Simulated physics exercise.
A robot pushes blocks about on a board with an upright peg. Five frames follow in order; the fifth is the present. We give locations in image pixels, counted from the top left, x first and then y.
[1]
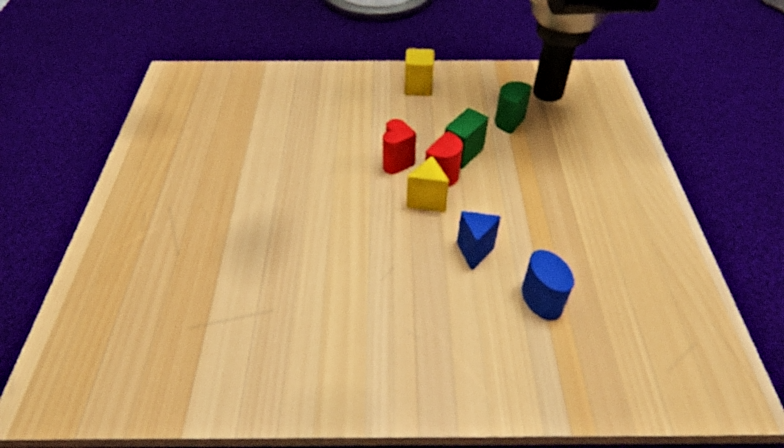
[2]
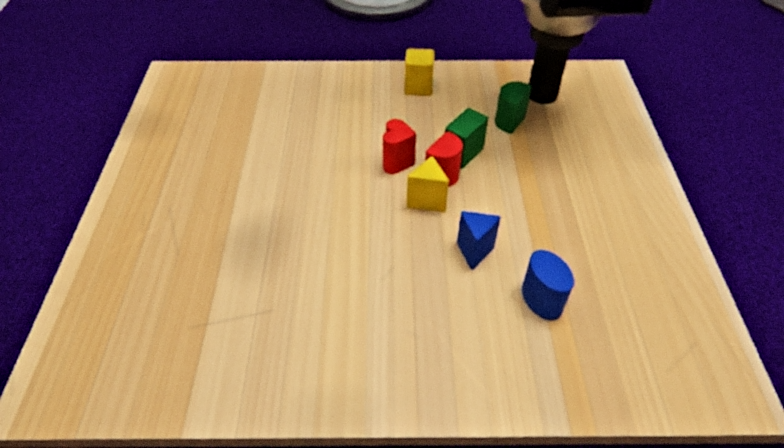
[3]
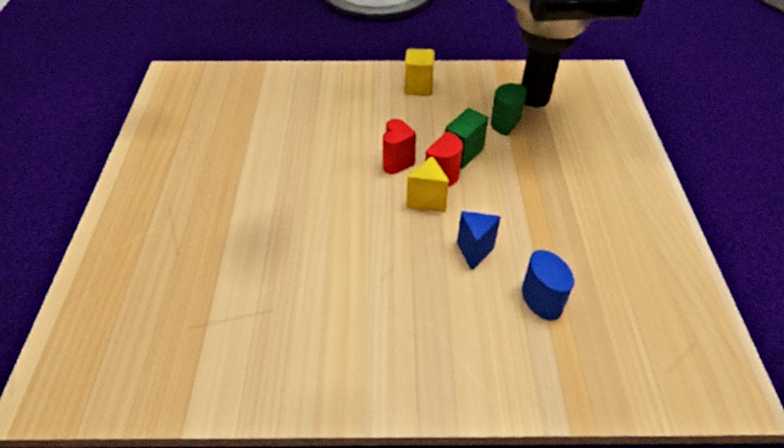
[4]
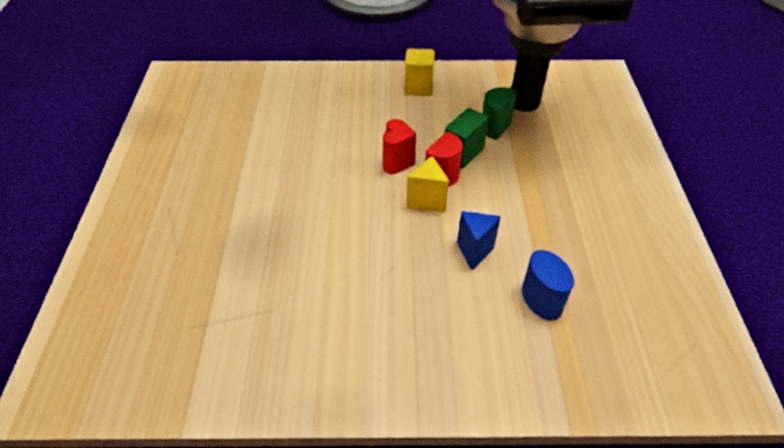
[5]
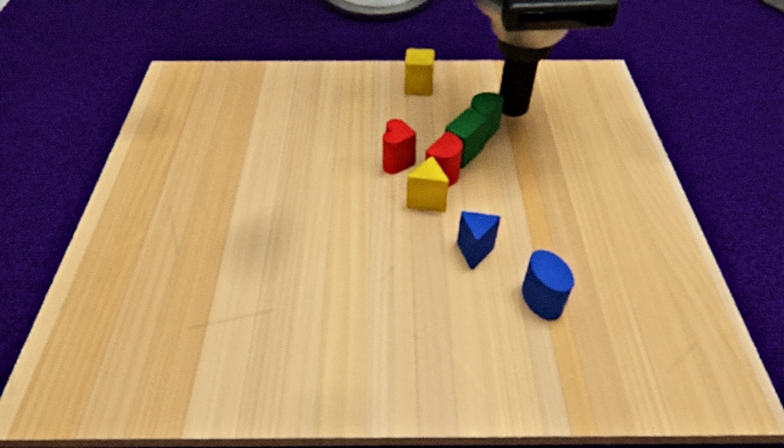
On a light wooden board, a black peg held by a robot moved left and nudged the green rounded block a short way over against the green oblong one, while the other blocks stayed still.
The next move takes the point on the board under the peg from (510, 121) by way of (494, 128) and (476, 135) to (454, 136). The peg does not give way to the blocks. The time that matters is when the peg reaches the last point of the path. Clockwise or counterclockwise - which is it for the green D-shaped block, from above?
It makes a counterclockwise turn.
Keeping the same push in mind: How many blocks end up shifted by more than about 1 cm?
Three or more blocks move.
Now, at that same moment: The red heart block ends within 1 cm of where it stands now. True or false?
True - the claim holds.
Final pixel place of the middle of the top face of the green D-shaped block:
I'd guess (430, 121).
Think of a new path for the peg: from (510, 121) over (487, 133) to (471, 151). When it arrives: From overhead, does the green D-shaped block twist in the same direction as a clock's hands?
I expect so.
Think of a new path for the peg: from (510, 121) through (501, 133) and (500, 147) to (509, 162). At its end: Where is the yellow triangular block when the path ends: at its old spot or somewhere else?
Answer: Moved.
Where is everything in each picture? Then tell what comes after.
The first frame shows peg tip (548, 93); block tops, red heart block (398, 131); yellow triangular block (429, 171); red D-shaped block (446, 145); green oblong block (467, 122); green D-shaped block (515, 90).
The second frame shows peg (542, 95); blocks unchanged.
The third frame shows peg (534, 98); green D-shaped block (510, 92).
The fourth frame shows peg (525, 103); green D-shaped block (500, 96).
The fifth frame shows peg (513, 107); red heart block (398, 131); yellow triangular block (429, 171); red D-shaped block (446, 145); green oblong block (467, 122); green D-shaped block (487, 101).
What follows on the original path. Halfway along, peg (486, 119); yellow triangular block (423, 183), turned 55° anticlockwise; red D-shaped block (420, 160); green oblong block (438, 135); green D-shaped block (458, 113).
At the end, peg (456, 123); red heart block in place; yellow triangular block (419, 192), turned 100° anticlockwise; red D-shaped block (403, 174), turned 15° anticlockwise; green oblong block (418, 146); green D-shaped block (430, 121), turned 20° anticlockwise.
